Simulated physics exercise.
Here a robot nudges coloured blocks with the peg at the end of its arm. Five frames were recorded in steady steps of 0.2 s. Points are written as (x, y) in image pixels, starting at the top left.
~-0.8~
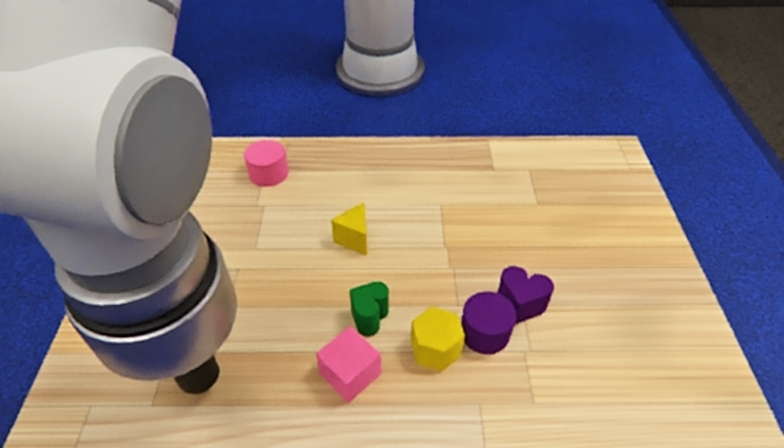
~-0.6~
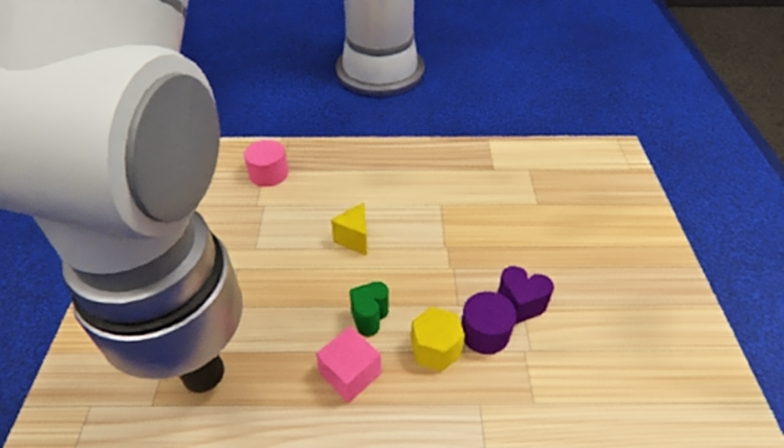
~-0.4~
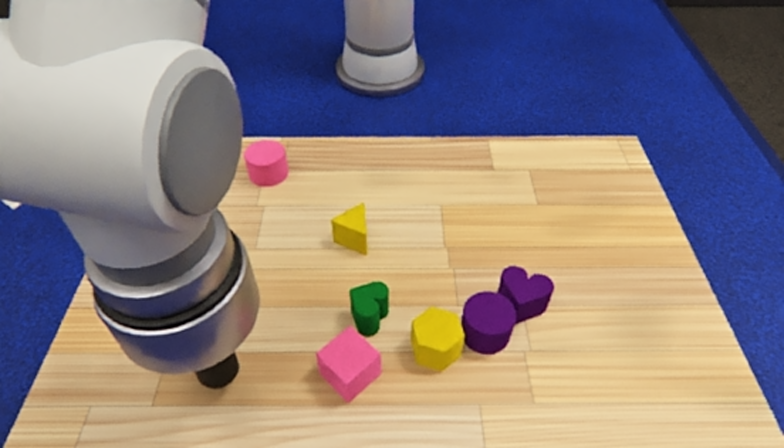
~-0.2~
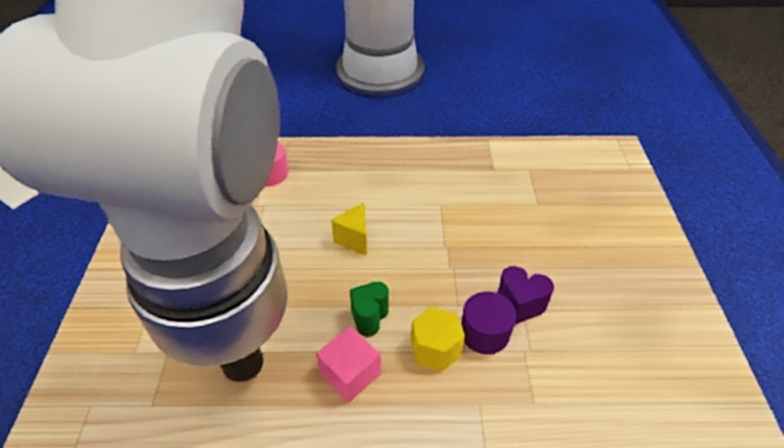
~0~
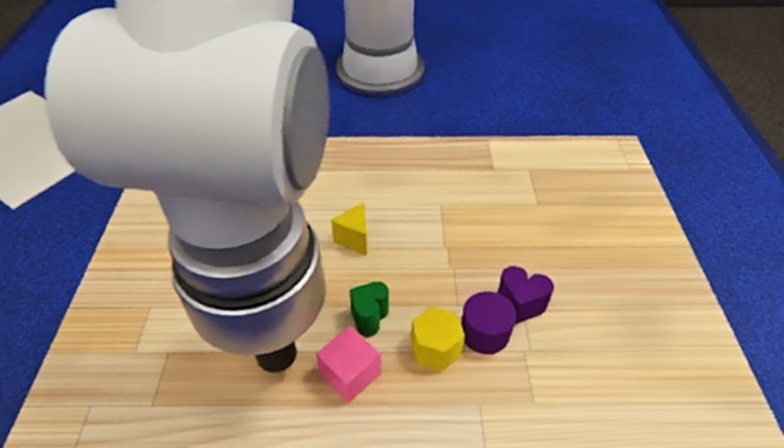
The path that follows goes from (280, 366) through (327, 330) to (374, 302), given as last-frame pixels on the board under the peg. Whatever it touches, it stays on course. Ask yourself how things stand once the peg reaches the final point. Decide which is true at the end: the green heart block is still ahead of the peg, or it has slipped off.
It stays ahead.
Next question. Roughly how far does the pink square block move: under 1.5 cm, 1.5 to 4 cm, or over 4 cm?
Under 1.5 cm.
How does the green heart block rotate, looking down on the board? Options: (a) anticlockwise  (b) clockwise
Letter b.
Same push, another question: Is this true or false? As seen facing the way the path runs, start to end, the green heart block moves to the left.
The statement is false.
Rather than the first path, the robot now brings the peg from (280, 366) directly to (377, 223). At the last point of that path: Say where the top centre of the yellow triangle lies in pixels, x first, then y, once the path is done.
My estimate: (363, 183).
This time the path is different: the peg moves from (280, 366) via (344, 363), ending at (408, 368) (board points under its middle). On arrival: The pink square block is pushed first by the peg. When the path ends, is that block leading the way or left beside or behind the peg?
Still being pushed.
What follows on the original path. One third of the way, peg at (311, 329); nothing pushed yet.
Two thirds of the way, peg at (341, 308); green heart block at (376, 294).
At the end, peg at (374, 290); pink square block still; green heart block at (410, 284), turned 40° clockwise.
